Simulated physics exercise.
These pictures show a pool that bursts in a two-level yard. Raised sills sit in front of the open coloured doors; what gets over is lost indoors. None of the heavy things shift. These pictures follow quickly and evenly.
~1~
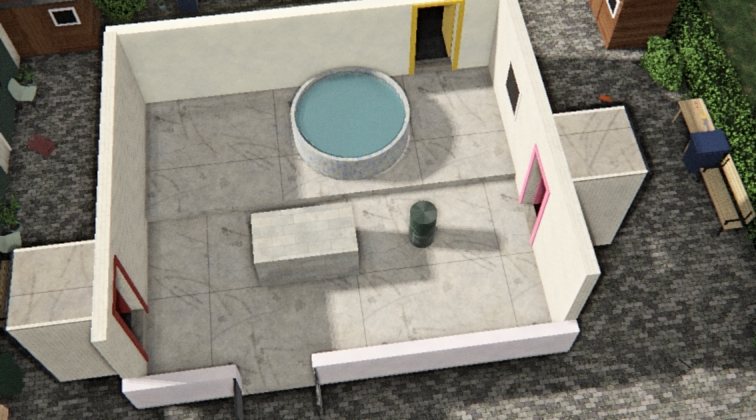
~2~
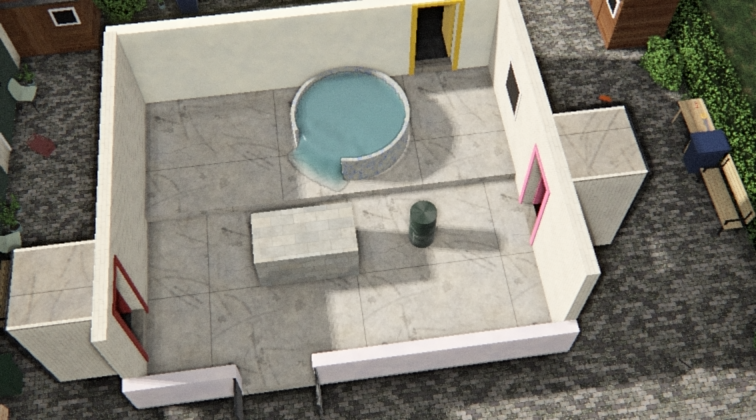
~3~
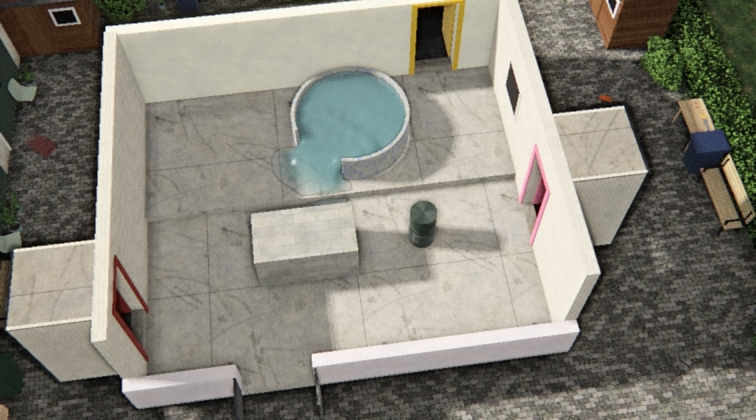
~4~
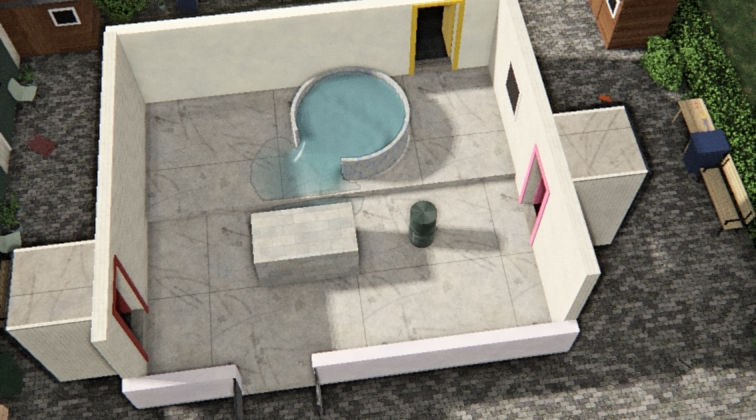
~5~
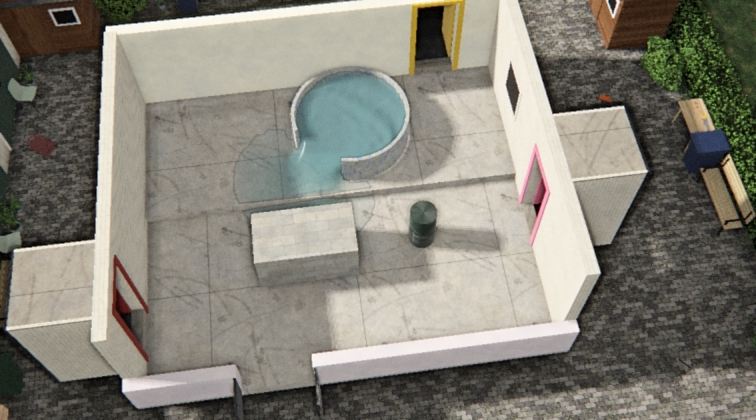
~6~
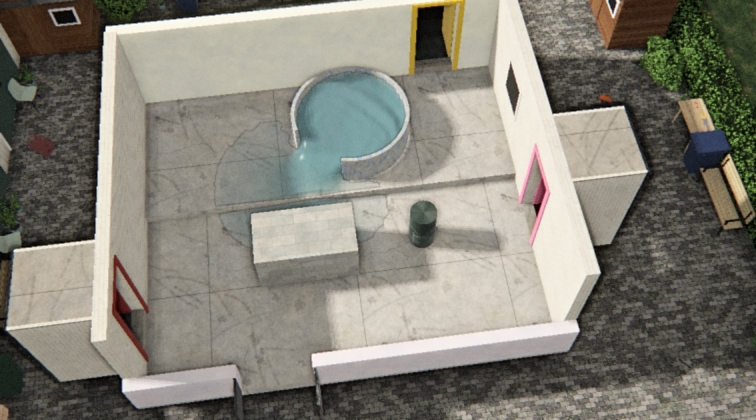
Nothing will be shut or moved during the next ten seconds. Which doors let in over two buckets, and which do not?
Here is how it goes: The red door does not, the yellow door does not, the pink door does.
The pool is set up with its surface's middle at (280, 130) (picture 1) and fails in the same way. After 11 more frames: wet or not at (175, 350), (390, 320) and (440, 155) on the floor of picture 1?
Soaked, spared, spared.
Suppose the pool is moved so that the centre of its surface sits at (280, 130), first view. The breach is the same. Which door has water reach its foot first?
The door in question is the red-painted one.
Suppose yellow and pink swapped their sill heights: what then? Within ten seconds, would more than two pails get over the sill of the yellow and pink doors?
The yellow door remains below the limit and the pink door remains below the limit.
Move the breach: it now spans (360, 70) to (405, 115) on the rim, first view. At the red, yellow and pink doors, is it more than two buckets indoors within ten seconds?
So the red one ends up below, the yellow one ends up above and the pink one ends up above.
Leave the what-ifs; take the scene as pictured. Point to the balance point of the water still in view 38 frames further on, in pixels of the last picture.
I'd place it roughly at (286, 237).
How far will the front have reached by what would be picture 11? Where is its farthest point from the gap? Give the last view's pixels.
My pick would be pixel (148, 303).
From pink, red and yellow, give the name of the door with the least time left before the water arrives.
I'd say the red door.
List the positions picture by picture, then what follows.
The first frame shows the pool at (350, 114) is whole and still.
In the second frame, water pours out at (316, 163) and has run to (346, 182).
In the third frame, water pours out at (317, 163) and has run to a hidden place.
In the fourth frame, water pours out at (317, 164) and has run to a hidden place.
In the fifth frame, water pours out at (317, 164) and has run to (248, 213).
In the sixth frame, water pours out at (317, 164) and has run to (231, 230).
A moment on, water covers 20 % of the floor; the red door not reached, the yellow door not reached, the pink door not reached.
Next, water covers 30 % of the floor; the red door wet at the sill, nothing in, the yellow door not reached, the pink door not reached.
Then, water covers 40 % of the floor; the red door wet at the sill, nothing in, the yellow door not reached, the pink door not reached.
Later, water covers 70 % of the floor; the red door wet at the sill, nothing in, the yellow door not reached, the pink door over two buckets in.
In the end, water covers 85 % of the floor; the red door wet at the sill, nothing in, the yellow door not reached, the pink door far over two buckets in.
